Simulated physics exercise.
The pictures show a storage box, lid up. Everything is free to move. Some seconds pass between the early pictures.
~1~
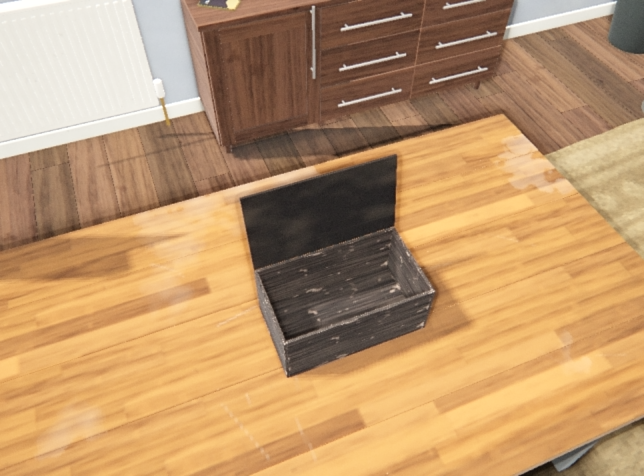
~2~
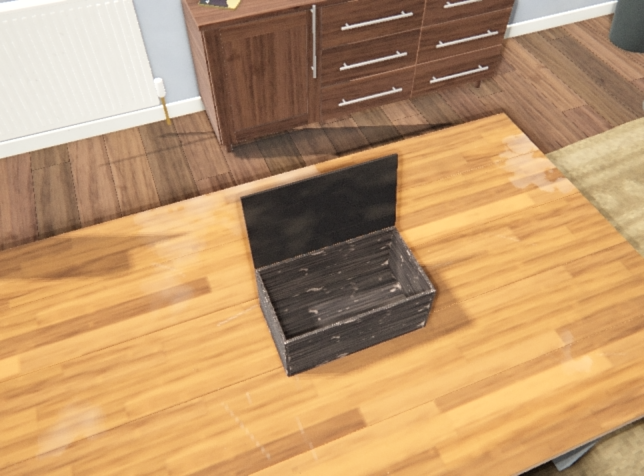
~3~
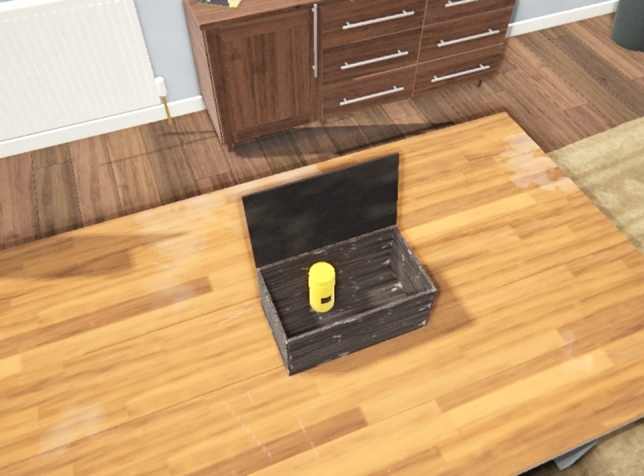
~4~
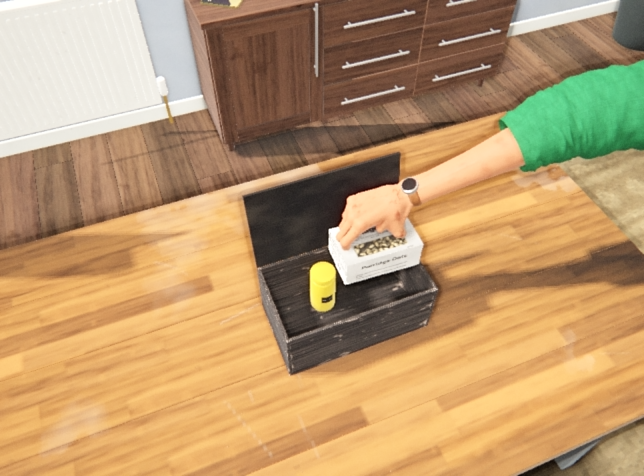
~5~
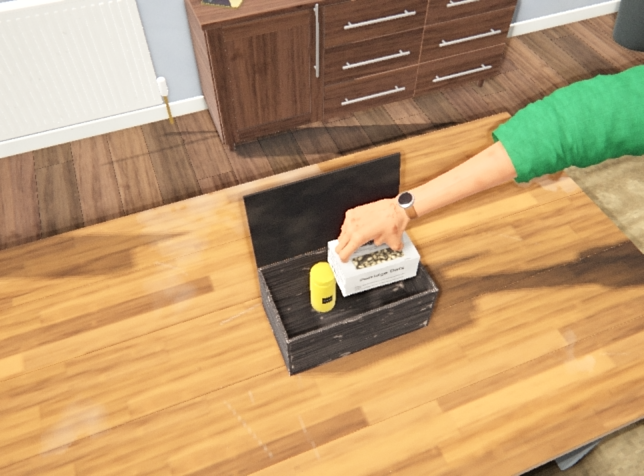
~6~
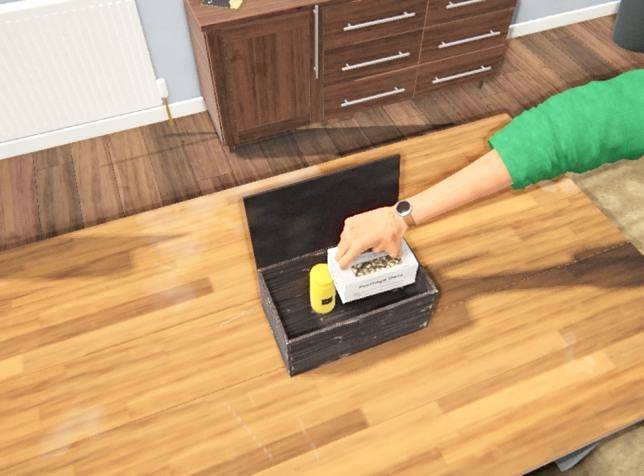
In an open dark box, a yellow shaker appears, then a hand lowers a white carton beside it.
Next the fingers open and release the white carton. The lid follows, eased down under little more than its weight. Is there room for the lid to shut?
As it turns out, it sits on the rim.
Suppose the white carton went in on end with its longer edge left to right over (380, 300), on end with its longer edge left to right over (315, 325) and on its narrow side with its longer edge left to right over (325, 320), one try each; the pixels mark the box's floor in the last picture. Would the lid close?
In the first case it is held up; in the second case it will not close; in the third case it shuts flat.
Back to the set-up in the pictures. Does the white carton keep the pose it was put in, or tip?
The white carton ends up tilted.
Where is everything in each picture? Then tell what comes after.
In the first picture, the last thing is not in view yet.
In the second picture, the last thing is not in view yet.
In the third picture, the last thing is not in view yet; yellow shaker (322, 288).
The fourth picture shows still above its spot; white carton (375, 247); yellow shaker (323, 287).
The fifth picture shows still above its spot; white carton (373, 259); yellow shaker (323, 288).
The sixth picture shows put in, still held; white carton (372, 266); yellow shaker (323, 289).
Then, 0.60 s later than the last frame, white carton tilted by 28° near (352, 288); yellow shaker tilted by 50°.
Then, 1.40 s later than the last frame, lid 72° above the rim; white carton tilted by 21° near (356, 284); yellow shaker on its side.
Then, 2.00 s later than the last frame, lid 23° above the rim; white carton tilted by 21° near (356, 284); yellow shaker on its side.
When it is over, lid shut; lying over in the box, yellow shaker; moved from the start, white carton. End places, in pixels of the last picture, white carton near (356, 284).
